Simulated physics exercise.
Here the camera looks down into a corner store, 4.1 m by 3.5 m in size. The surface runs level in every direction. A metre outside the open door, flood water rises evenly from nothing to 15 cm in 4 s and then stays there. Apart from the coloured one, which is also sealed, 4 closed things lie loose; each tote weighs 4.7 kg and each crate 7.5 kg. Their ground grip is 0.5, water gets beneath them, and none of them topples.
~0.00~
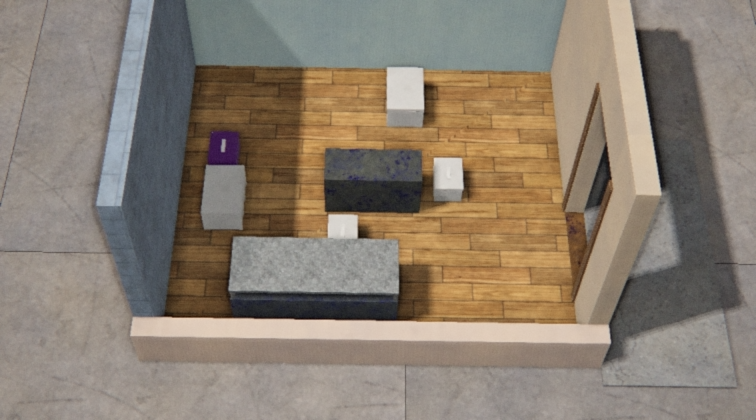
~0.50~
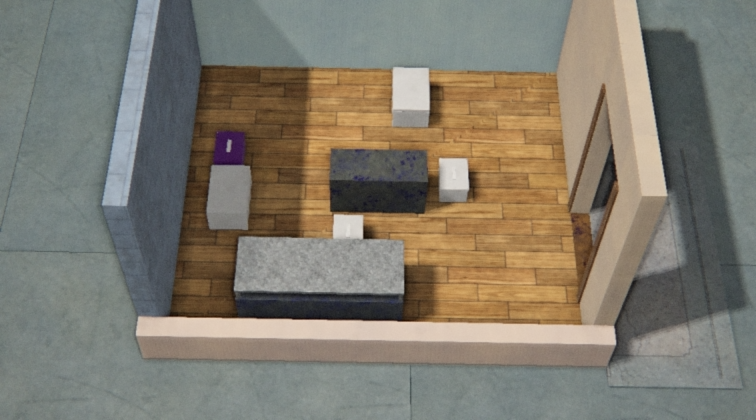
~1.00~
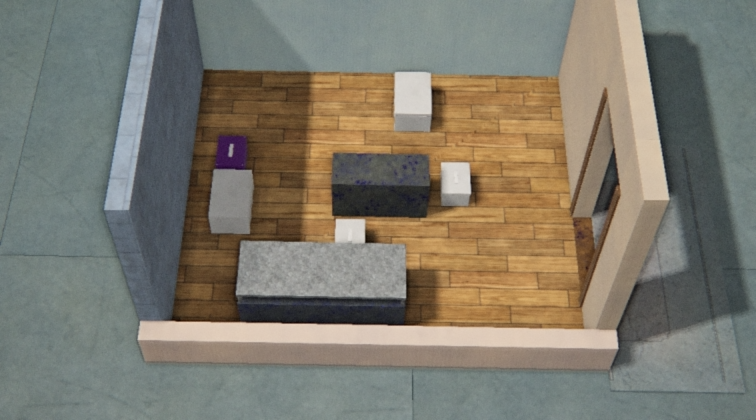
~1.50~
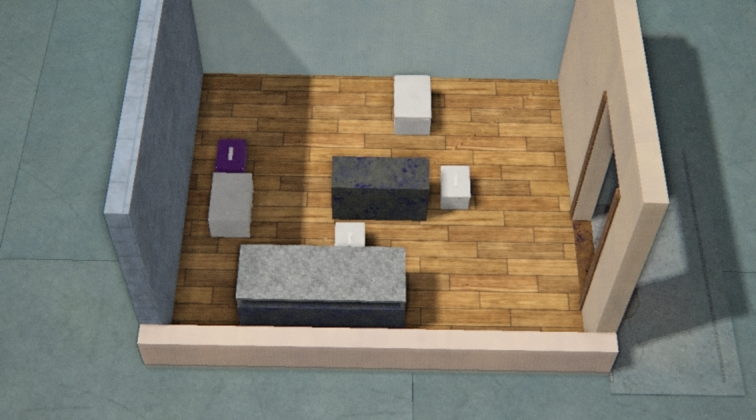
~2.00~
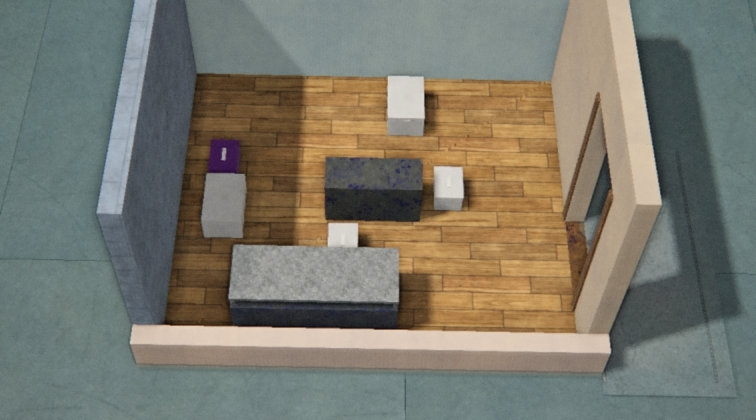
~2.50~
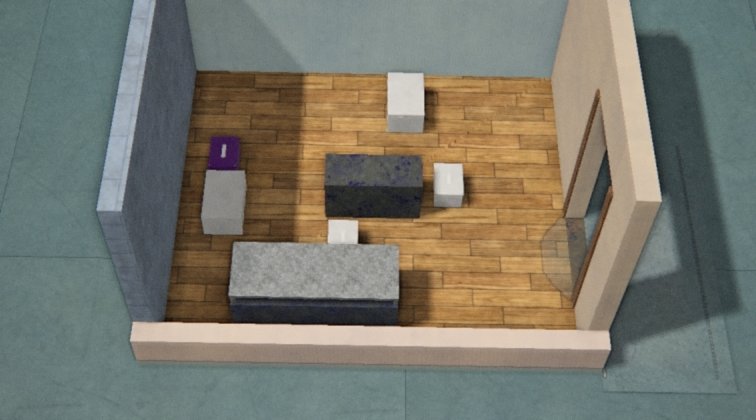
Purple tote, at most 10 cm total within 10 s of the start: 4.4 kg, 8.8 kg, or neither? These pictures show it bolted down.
I think only the heavier option passes.
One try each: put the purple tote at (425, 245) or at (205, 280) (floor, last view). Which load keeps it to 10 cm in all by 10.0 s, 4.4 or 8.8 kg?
Taking the two spots in turn, neither keeps it, then neither keeps it.
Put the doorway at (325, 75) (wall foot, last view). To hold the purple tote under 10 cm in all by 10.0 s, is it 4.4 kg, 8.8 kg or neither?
Under that change the large mass is required.
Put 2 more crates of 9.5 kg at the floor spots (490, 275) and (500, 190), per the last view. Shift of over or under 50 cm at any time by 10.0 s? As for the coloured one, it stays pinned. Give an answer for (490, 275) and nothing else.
Answer: Over.
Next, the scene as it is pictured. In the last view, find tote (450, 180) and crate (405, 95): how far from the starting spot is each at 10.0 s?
Shifts: 80 cm / 0 cm.
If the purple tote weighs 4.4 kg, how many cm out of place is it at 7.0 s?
Roughly 0 cm.
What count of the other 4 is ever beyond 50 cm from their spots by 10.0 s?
2.
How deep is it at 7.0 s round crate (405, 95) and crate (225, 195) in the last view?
First about 2 cm, second about 2 cm.
After 3.5 s the purple tote would be 0 cm from its start with 4.4 kg and 0 cm from its start with 8.8 kg; 0 cm of water round it then.
After 4.5 s the purple tote would be 0 cm from its start with 4.4 kg and 0 cm from its start with 8.8 kg; 0 cm of water round it then.
After 7.0 s the purple tote would be 0 cm from its start with 4.4 kg and 0 cm from its start with 8.8 kg; 1 cm of water round it then.
After 10.0 s the purple tote would be 36 cm from its start with 4.4 kg and 0 cm from its start with 8.8 kg; 3 cm of water round it then.
